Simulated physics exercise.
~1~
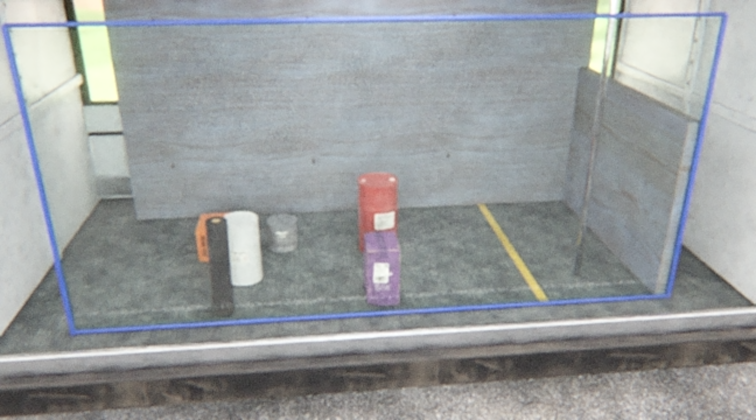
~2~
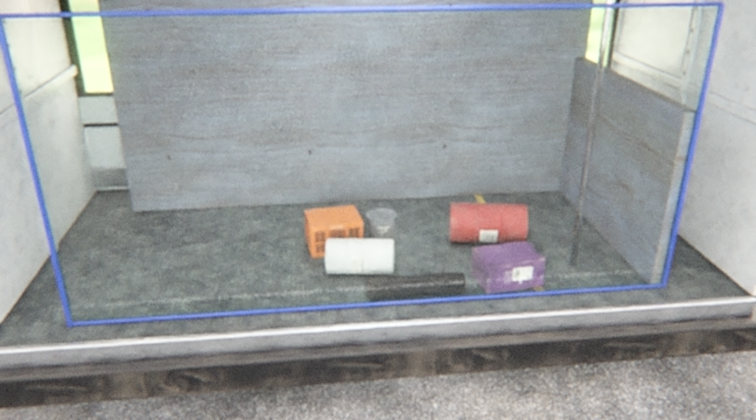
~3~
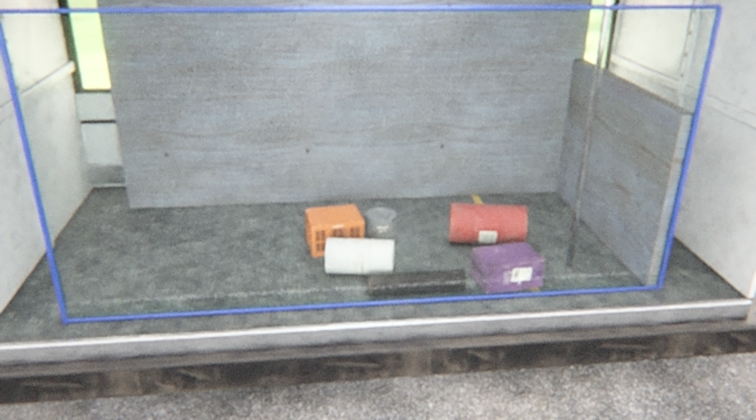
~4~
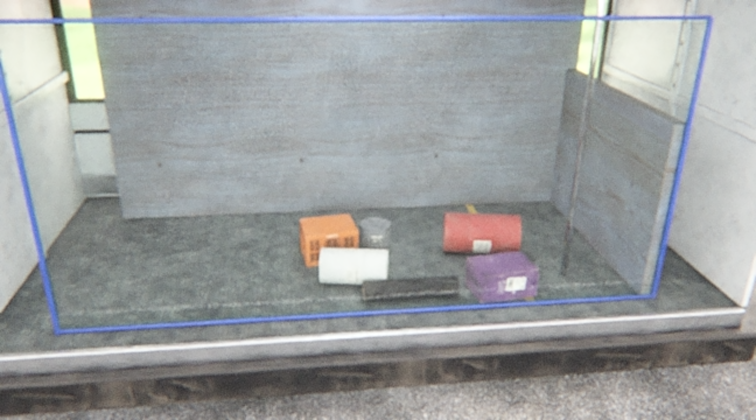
At first, a black roll, a white drum, a red drum and a purple pack stand upright on the floor of a grey-walled bay, with an orange crate and a clear grey bucket among them. Then the whole load shifts to the right, and the roll, both drums and the pack topple onto their sides. The crate and bucket slide right too but remain upright. After that, everything lies still while the view sways slightly. At the end, the red drum rests on its side near the yellow line without passing it, and the other items also stop short.
